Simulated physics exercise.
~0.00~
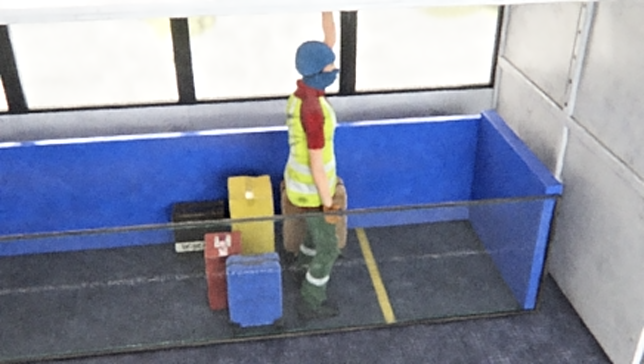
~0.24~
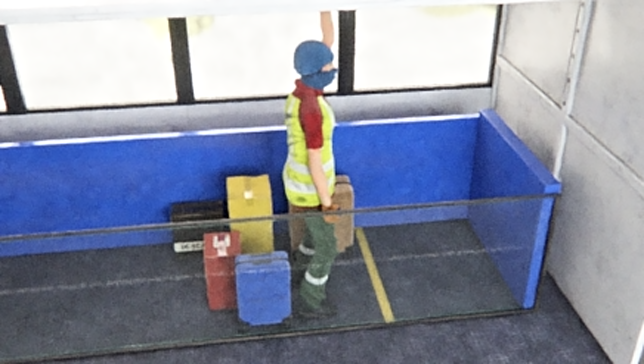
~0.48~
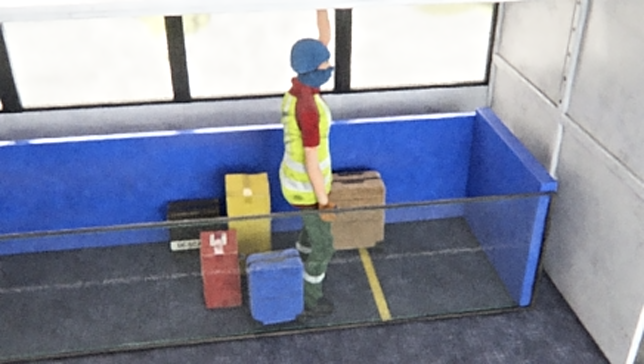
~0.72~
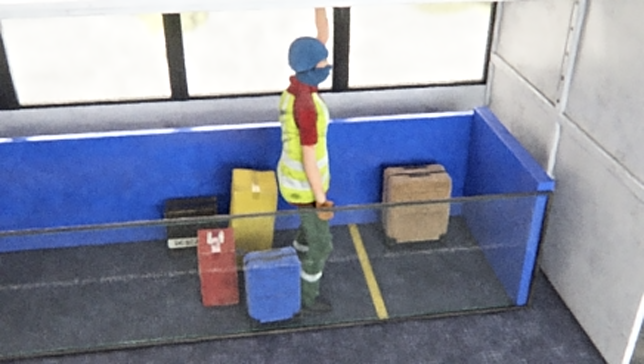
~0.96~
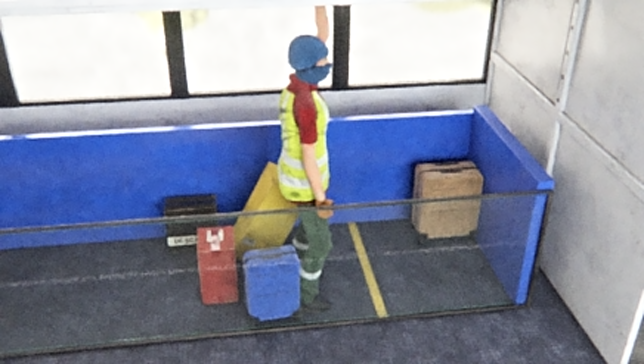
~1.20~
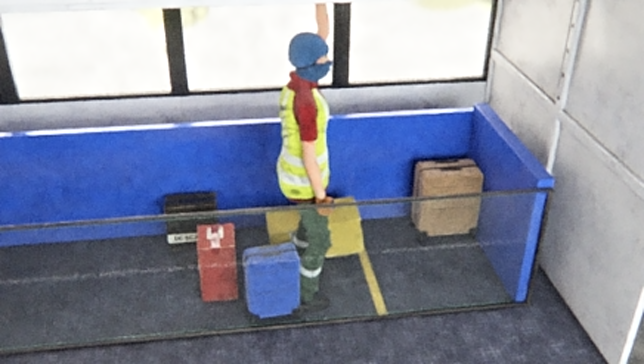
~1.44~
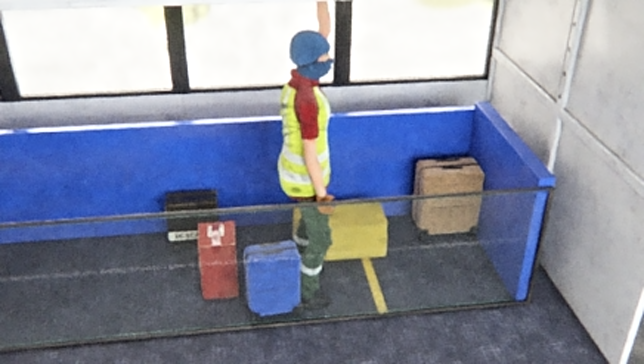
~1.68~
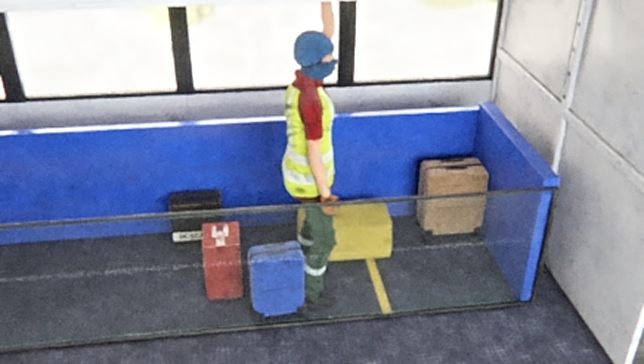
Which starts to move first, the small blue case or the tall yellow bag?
The small blue case moves first, shifting slightly to the right while the tall yellow bag is still standing in place. The yellow bag only tips over later.
In a bus, a brown case rolls across a line before a yellow bag topples right.
